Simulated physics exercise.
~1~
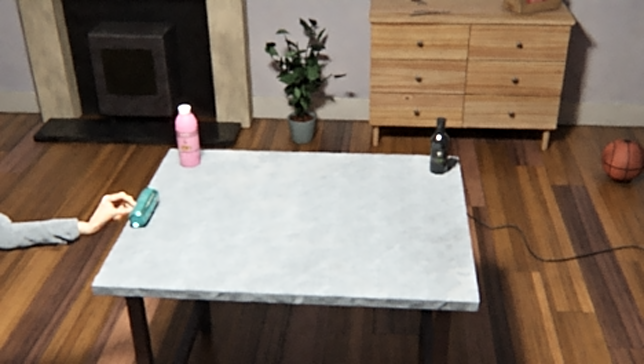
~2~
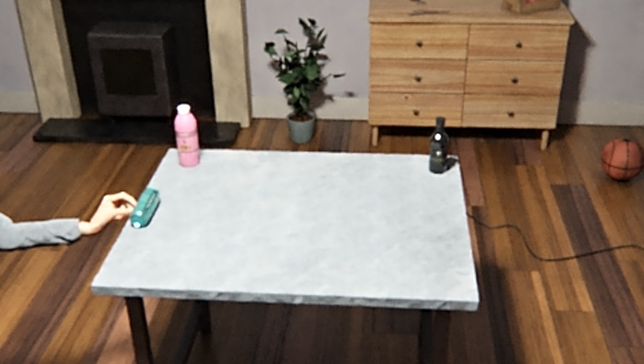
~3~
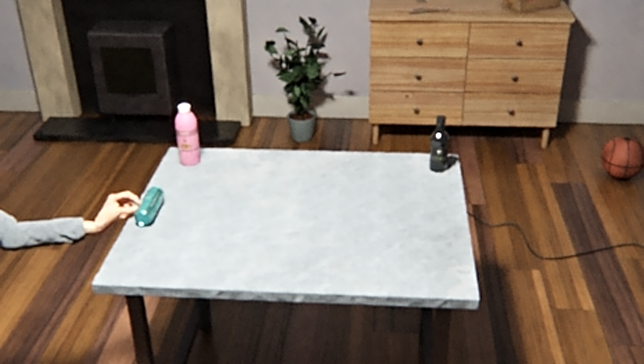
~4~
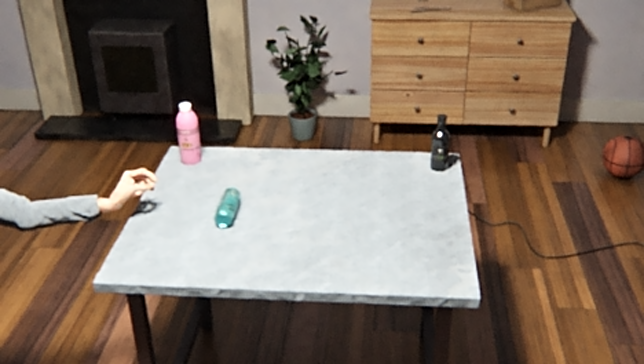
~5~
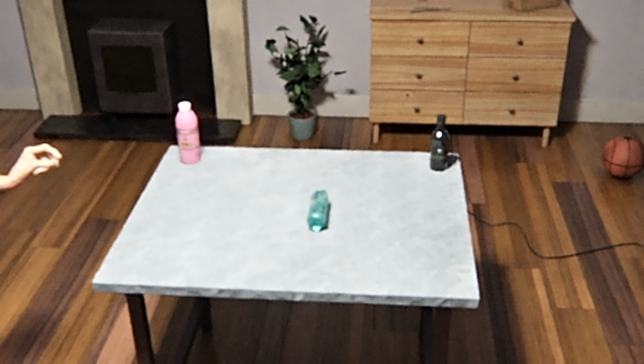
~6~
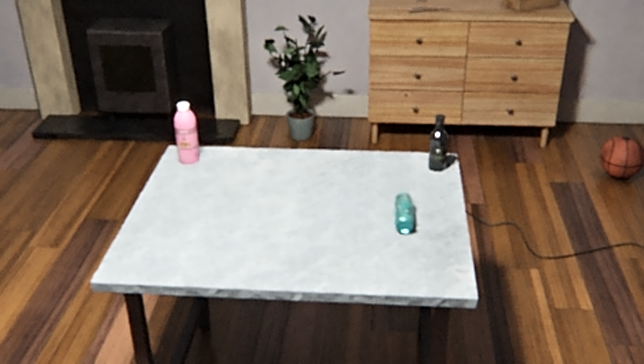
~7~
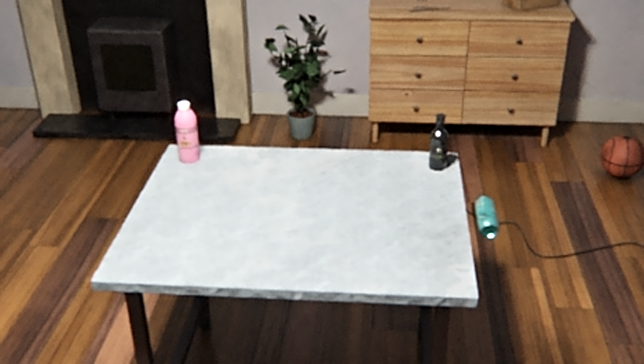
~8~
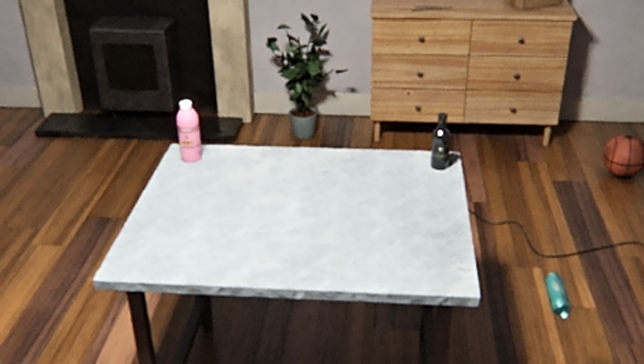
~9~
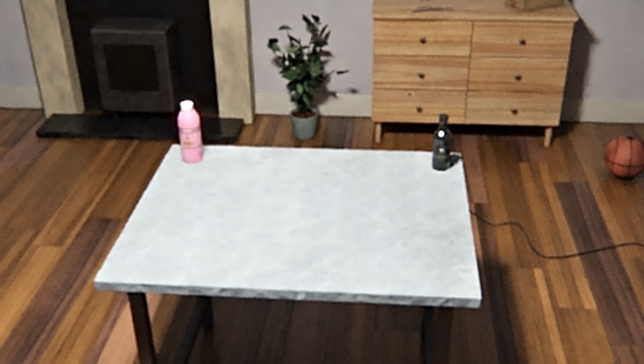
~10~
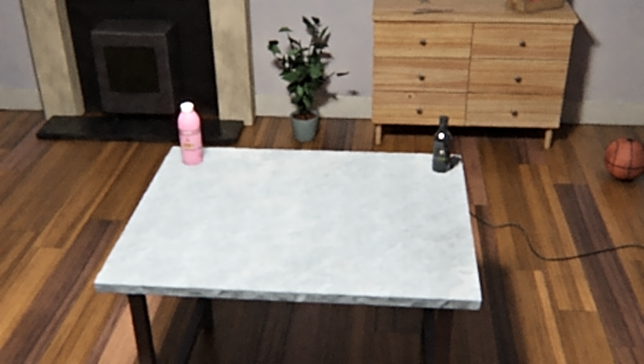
A turquoise can lies on its side at the left edge of a pale grey table, touched by a hand in a grey sleeve, seen from above by a slightly swaying camera. A pink bottle stands at the table's far left corner and a black bottle at the far right, with a fireplace, a potted plant, wooden drawers and a basketball beyond. The hand pushes the can rightward, lets go and withdraws. The can travels on across the table, passes over the right edge and drops towards the wooden floor. It then goes out of sight, leaving both bottles standing in place.
